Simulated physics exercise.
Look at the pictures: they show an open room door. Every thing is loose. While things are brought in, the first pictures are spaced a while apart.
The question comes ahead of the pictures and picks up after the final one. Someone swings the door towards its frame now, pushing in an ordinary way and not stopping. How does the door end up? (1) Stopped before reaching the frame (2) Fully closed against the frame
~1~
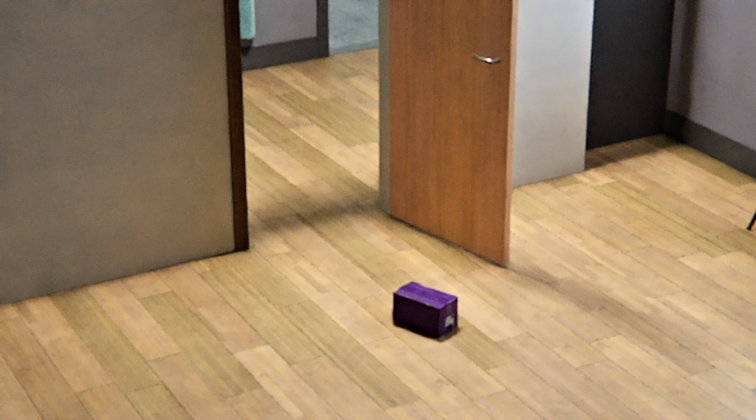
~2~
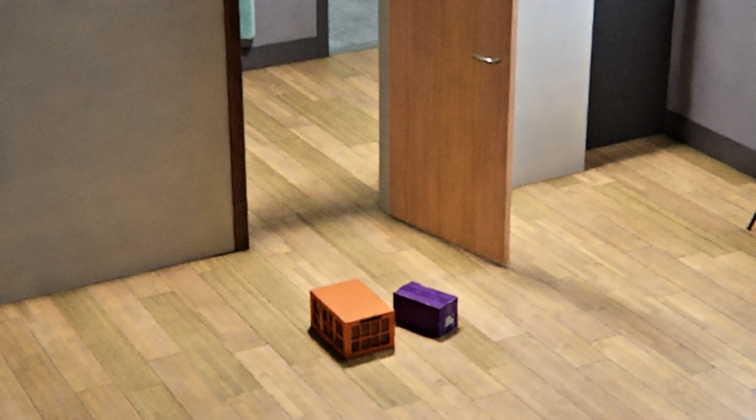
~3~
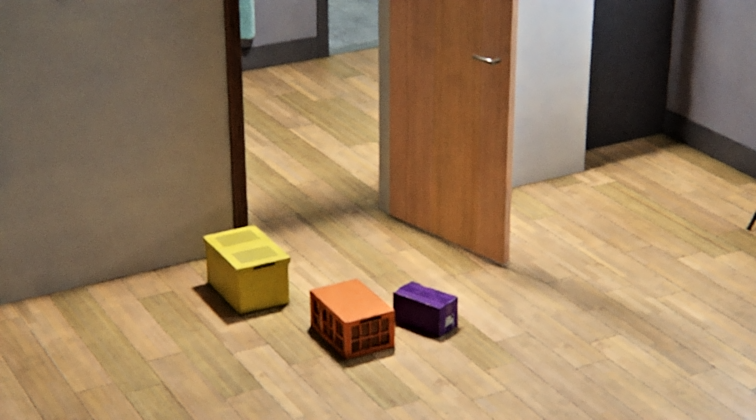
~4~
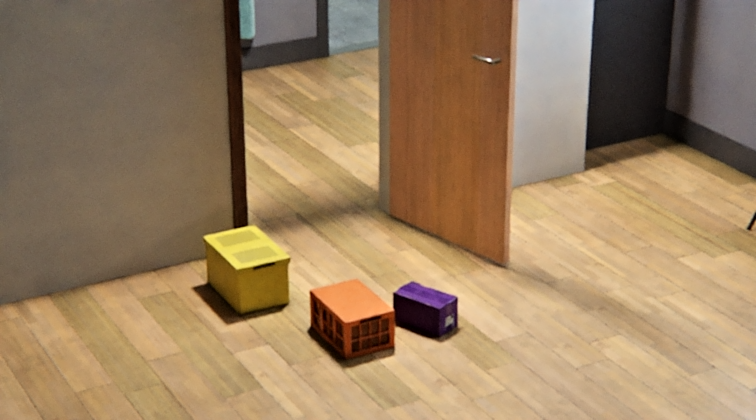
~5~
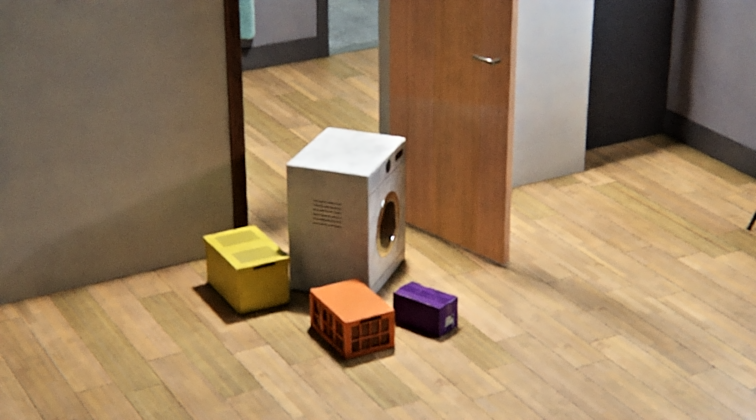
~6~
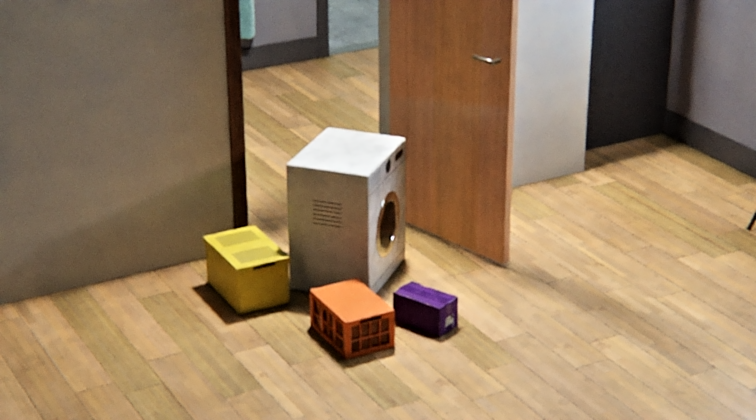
1, stopped before reaching the frame.
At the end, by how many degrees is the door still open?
Open angle: About 70°.
Then, 0.40 s on from there, open by 99°.
Then, 0.70 s on from there, open by 88°.
Then, 0.90 s on from there, open by 80°.
Then, 1.10 s on from there, open by 71°.
In the end, open by 70°; all 4 unmoved. At the end, from the last picture's camera, white appliance near (347, 213).
